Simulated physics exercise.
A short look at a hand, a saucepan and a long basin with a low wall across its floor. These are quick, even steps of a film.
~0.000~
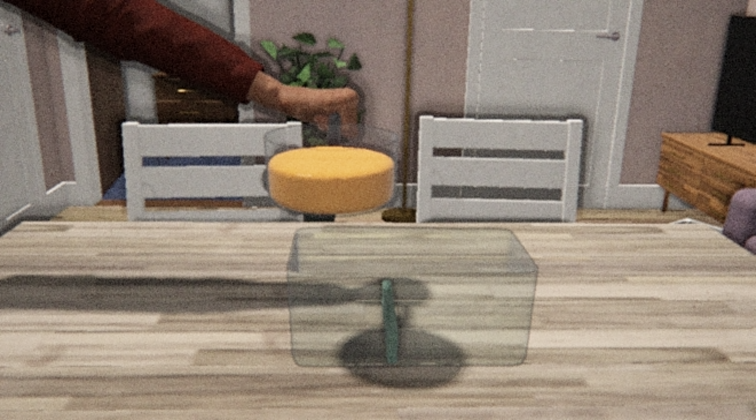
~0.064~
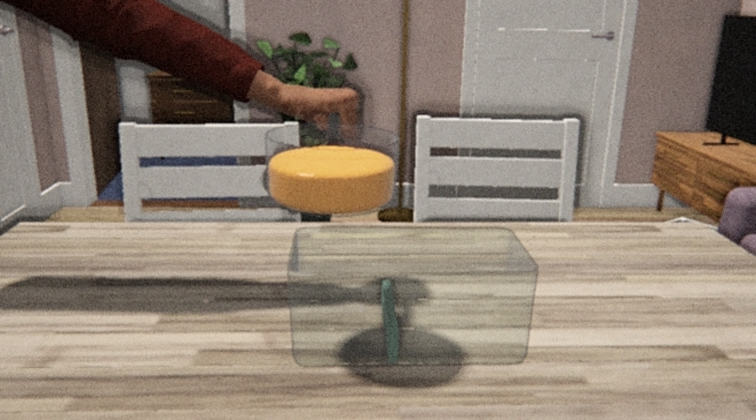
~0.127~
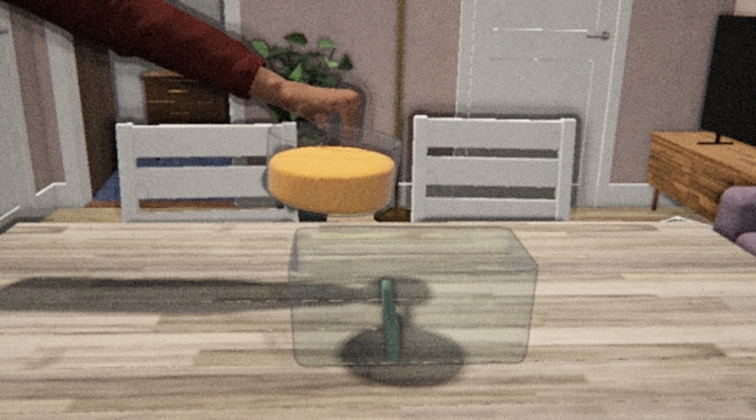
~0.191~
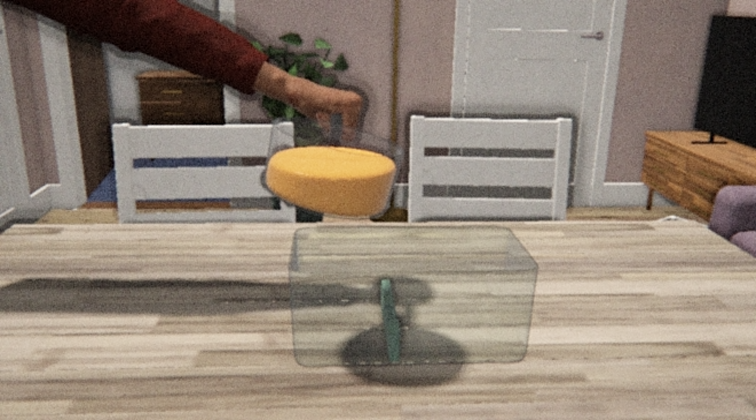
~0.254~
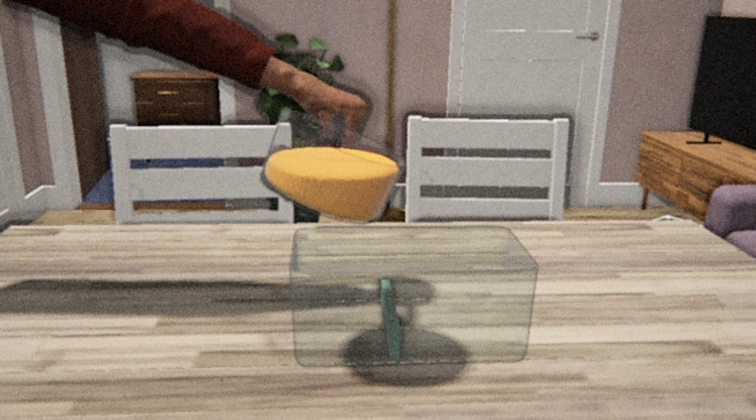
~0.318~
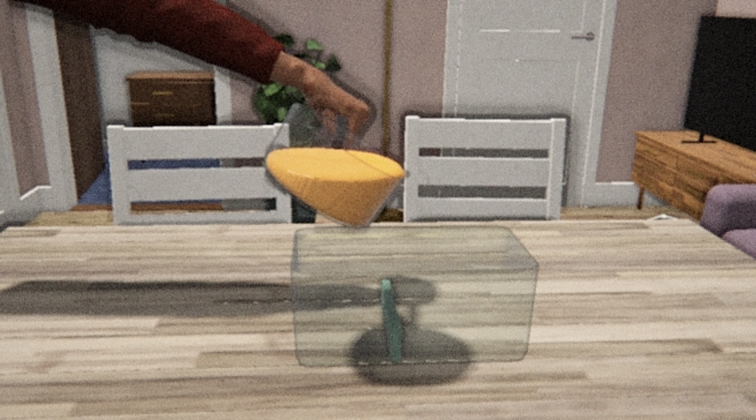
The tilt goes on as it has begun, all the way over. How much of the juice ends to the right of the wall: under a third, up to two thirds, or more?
In the end more than two thirds is right of the wall.
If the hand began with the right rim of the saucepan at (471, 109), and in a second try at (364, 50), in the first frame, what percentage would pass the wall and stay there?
The first gives 75 %, the second 70 %.
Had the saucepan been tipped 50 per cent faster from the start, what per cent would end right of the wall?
It comes to 75 per cent or so.
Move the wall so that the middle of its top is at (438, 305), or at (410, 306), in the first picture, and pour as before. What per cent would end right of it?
About 25 and 60 per cent.
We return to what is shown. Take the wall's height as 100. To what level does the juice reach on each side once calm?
The left part 10 per cent, the right part 70.
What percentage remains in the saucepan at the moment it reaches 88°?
Close to 35 per cent.
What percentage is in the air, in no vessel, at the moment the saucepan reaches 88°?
Roughly 30 in a hundred.
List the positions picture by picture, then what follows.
It leans 0°; its right rim is at (397, 138); the juice meets the walls at (269, 160) and (394, 161); the long basin's rim runs from (292, 250) to (524, 250); the wall's top is at (390, 305), in the first frame.
It leans 1°; its right rim is at (398, 139); the juice meets the walls at (270, 159) and (394, 161), in the second frame.
It leans 6°; its right rim is at (400, 144); the juice meets the walls at (270, 159) and (395, 161), in the third frame.
It leans 13°; its right rim is at (402, 152); the juice meets the walls at (270, 159) and (395, 163), in the fourth frame.
It leans 22°; its right rim is at (403, 163); the juice meets the walls at (268, 158) and (399, 165), in the fifth frame.
It leans 33°; its right rim is at (403, 176); the juice meets the walls at (267, 156) and (395, 166); 1 per cent is over the edge, in the sixth frame.
A moment on, the saucepan is tipped on its side and 34 per cent is still to pour, 0 is left of the wall and 38 right of it.
Next, the saucepan is tipped right over and 8 per cent is still to pour, 12 is left of the wall and 75 right of it.
Then the saucepan is tipped right over and 1 per cent is still to pour, 12 is left of the wall and 86 right of it.
Later the saucepan is tipped right over and 0 per cent is still to pour, 12 is left of the wall and 87 right of it.
Finally, 12 per cent lies left of the wall, 87 right of it and 0 outside.
